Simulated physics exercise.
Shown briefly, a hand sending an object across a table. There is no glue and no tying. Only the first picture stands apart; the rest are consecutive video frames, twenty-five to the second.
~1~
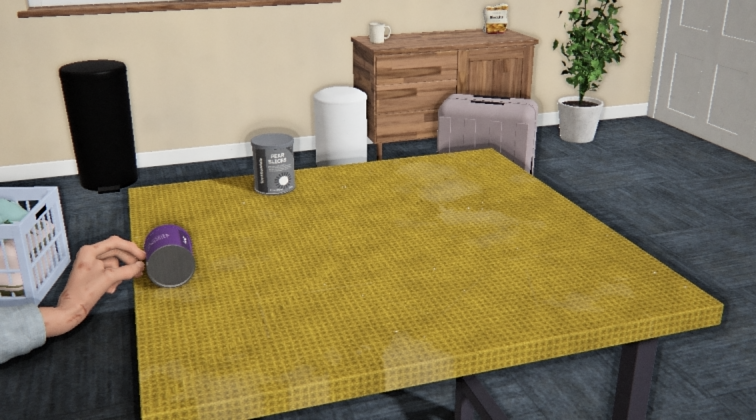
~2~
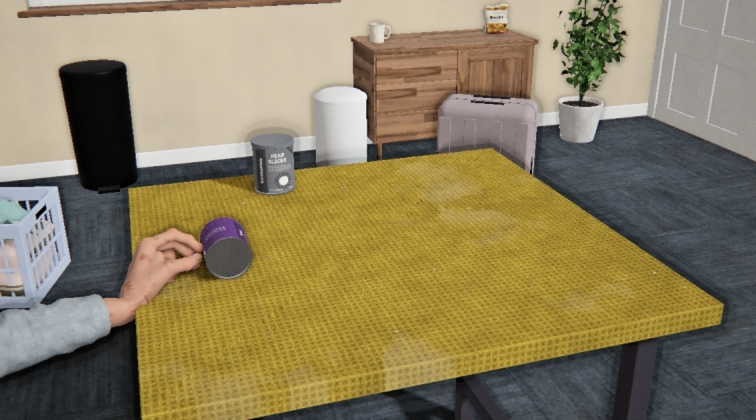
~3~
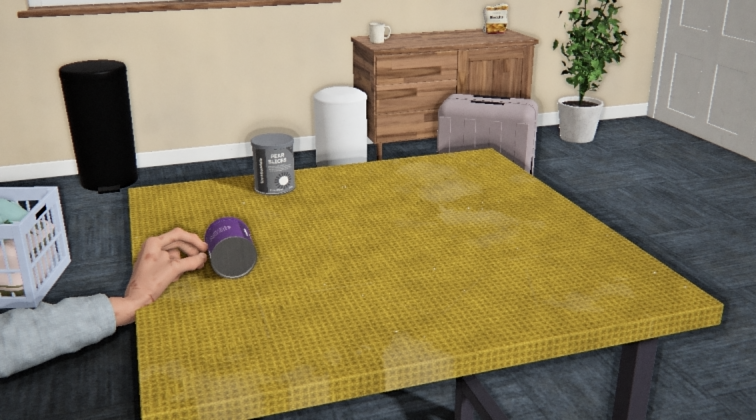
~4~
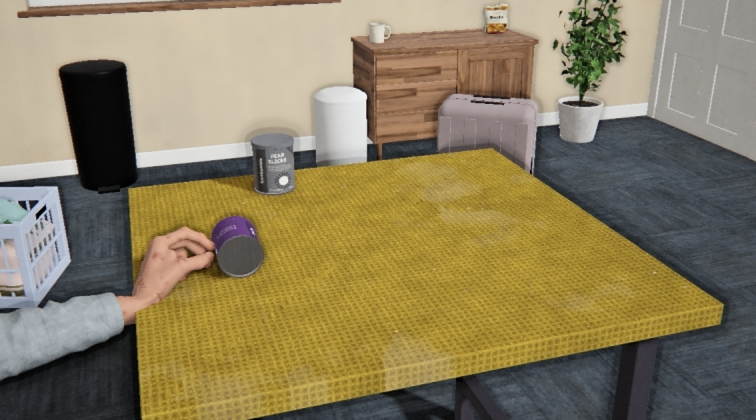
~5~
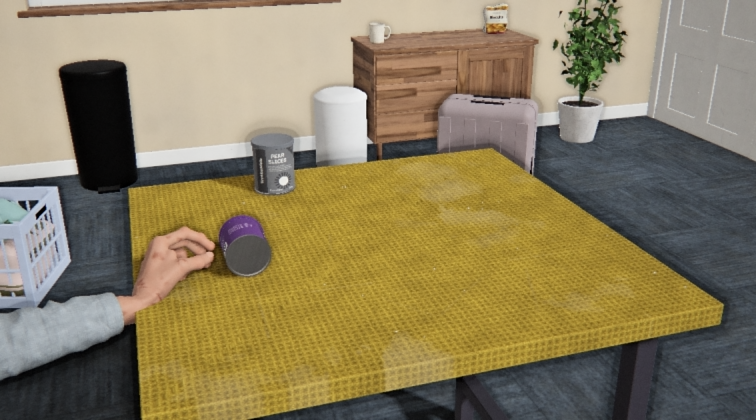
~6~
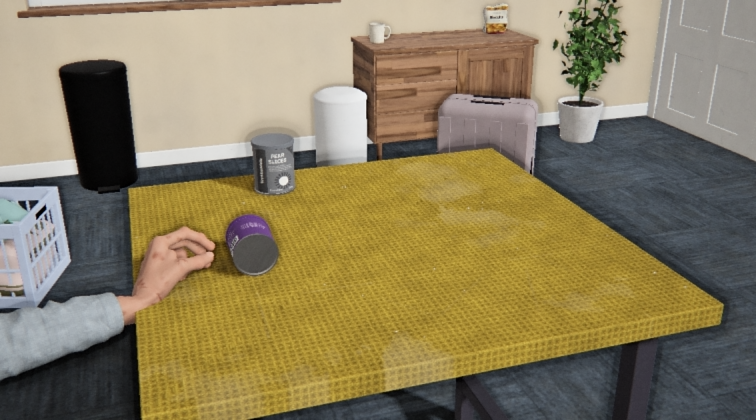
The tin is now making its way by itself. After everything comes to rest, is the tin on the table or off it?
Topside.
Then, 0.10 s on from there, purple tin shifted about its own width near (267, 243).
Then, 0.20 s on from there, purple tin shifted about its own width near (280, 241).
Then, 0.30 s on from there, purple tin shifted about its own width near (290, 240).
Then, 0.50 s on from there, purple tin shifted about its own width near (301, 238).
In the end, moved from the start, purple tin. At the end, from the last picture's camera, purple tin near (304, 238).
